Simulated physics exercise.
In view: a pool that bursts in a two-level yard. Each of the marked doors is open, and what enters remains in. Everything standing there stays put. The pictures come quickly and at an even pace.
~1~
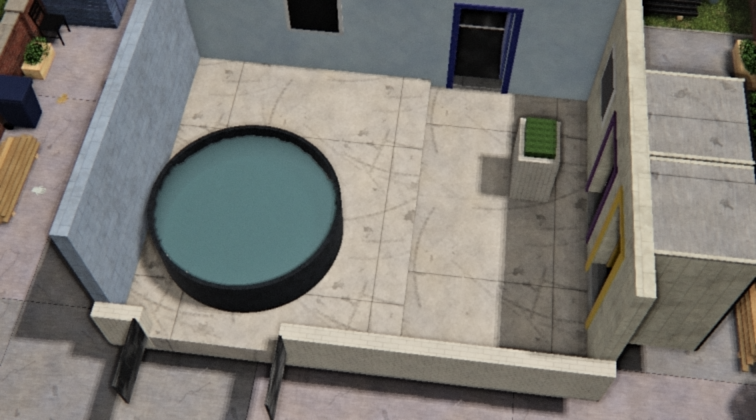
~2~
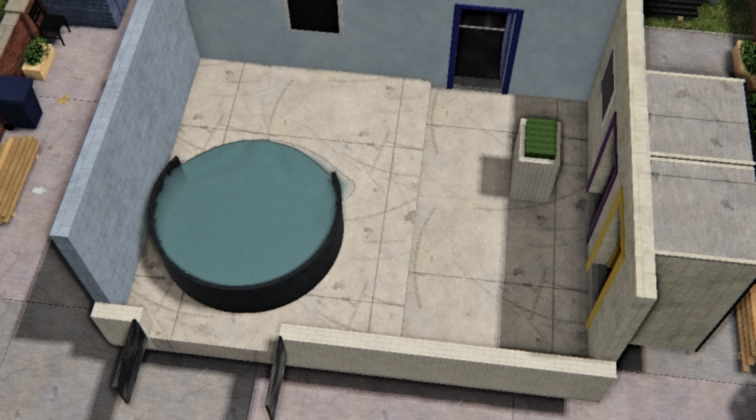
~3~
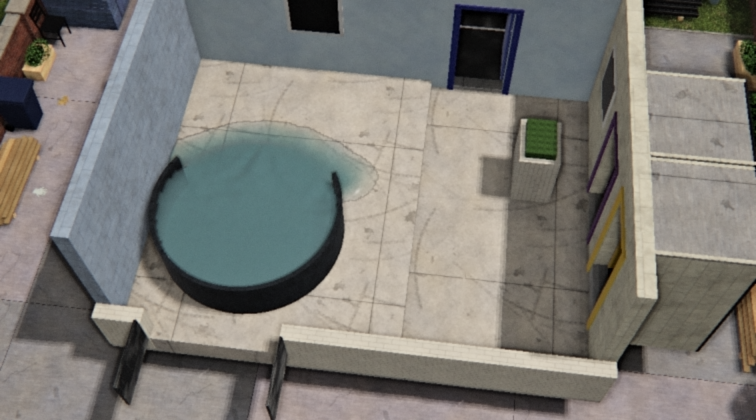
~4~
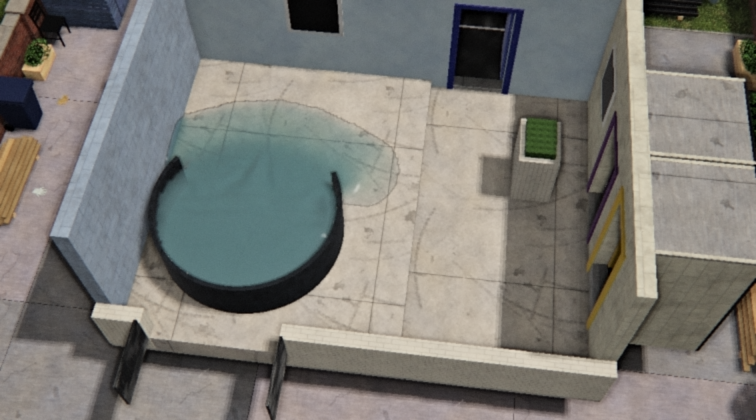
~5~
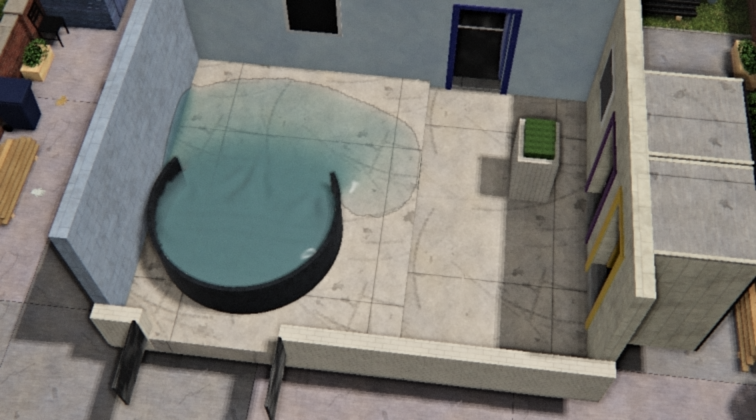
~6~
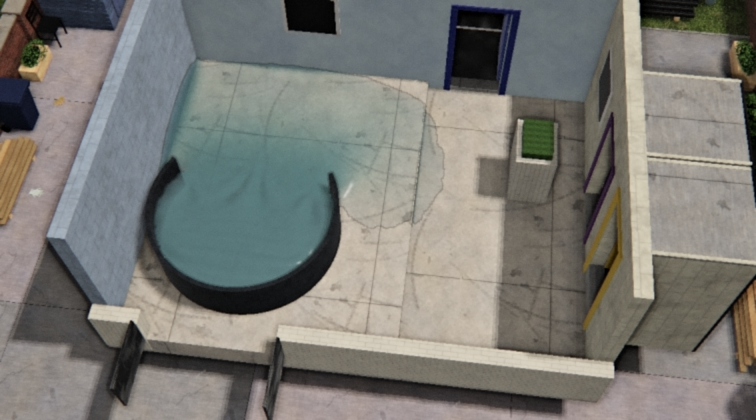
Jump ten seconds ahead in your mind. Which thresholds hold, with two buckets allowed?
My prediction: The blue door surpasses two buckets, the yellow door does not surpass two buckets, the purple door surpasses two buckets.
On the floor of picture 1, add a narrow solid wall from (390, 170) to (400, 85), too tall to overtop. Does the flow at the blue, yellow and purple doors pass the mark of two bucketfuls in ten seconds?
Okay, so the blue door comes in short, the yellow door comes in short, and the purple door ends up above.
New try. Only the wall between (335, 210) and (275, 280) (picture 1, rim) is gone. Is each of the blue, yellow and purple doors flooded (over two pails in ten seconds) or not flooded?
The blue one lets more in; the yellow one takes more; the purple one lets more in.
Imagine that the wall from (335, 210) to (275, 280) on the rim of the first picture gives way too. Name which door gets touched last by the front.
I say the one in blue.
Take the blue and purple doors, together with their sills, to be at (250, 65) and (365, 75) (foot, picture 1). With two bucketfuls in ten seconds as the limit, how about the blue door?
In this case the blue door overshoots the mark.
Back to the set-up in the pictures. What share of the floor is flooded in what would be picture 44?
90 %, roughly.
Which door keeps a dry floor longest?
I'd say the door marked yellow.
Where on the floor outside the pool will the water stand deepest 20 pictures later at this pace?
Approximate pixel: (573, 138).
A moment on, water covers 45 % of the floor; the blue door under two buckets in, the yellow door not reached, the purple door not reached.
Next, water covers 45 % of the floor; the blue door under two buckets in, the yellow door not reached, the purple door not reached.
Then, water covers 65 % of the floor; the blue door over two buckets in, the yellow door wet at the sill, nothing in, the purple door wet at the sill, nothing in.
Later, water covers 90 % of the floor; the blue door over two buckets in, the yellow door wet at the sill, nothing in, the purple door over two buckets in.
In the end, water covers 100 % of the floor; the blue door far over two buckets in, the yellow door under two buckets in, the purple door far over two buckets in.
